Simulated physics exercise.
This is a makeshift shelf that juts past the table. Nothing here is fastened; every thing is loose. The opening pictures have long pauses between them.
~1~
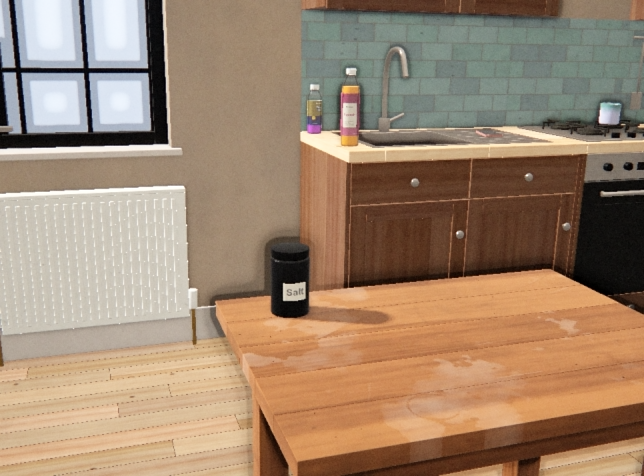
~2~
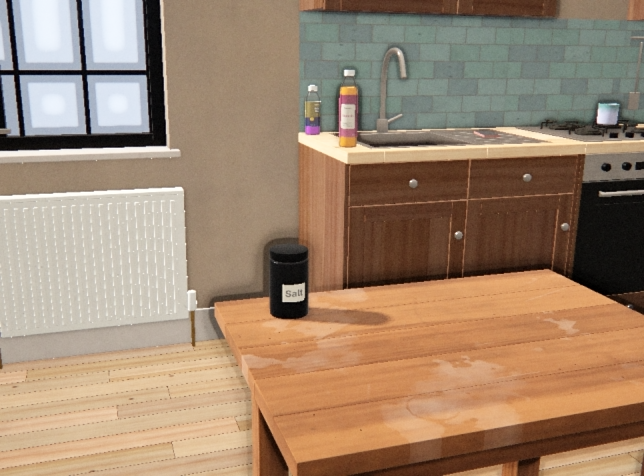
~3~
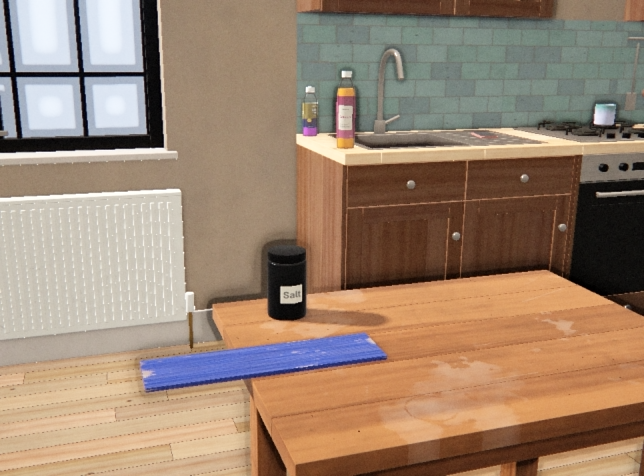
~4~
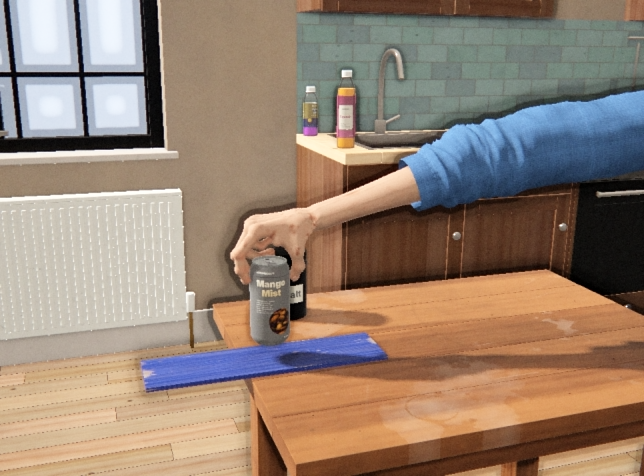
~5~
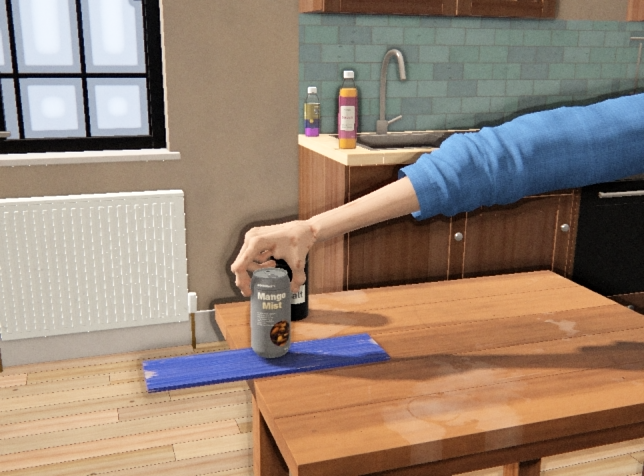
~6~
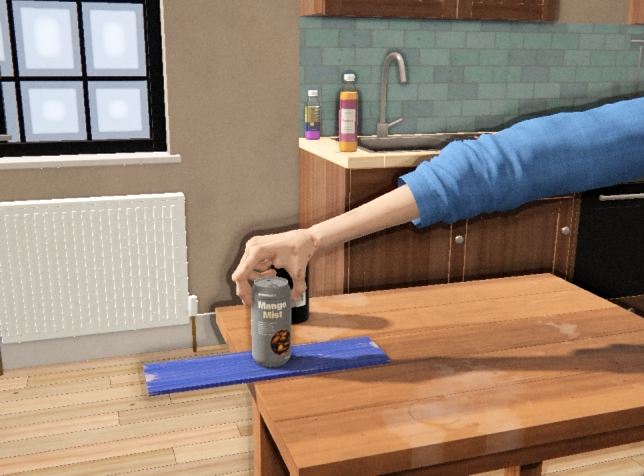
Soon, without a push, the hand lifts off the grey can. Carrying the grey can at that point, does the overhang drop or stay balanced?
It stays balanced.
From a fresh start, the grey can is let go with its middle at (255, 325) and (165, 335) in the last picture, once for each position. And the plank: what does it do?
Stays put, then topples.
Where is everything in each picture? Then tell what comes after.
The last thing is not in view yet, in the first picture.
The last thing is not in view yet, in the second picture.
The last thing is not in view yet; blue plank (265, 360), in the third picture.
Coming down; grey can (270, 301); blue plank (266, 360), in the fourth picture.
Coming down; grey can (271, 313); blue plank (268, 361), in the fifth picture.
In place under the hand; grey can (271, 322); blue plank (268, 364), in the sixth picture.
Then, 0.40 s after the last picture, nothing has stirred.
Then, 1.10 s after the last picture, grey can resting near (271, 322).
At rest, all 3 in place. Seen from the same camera at the end, grey can near (271, 322). The plank keeps its balance.
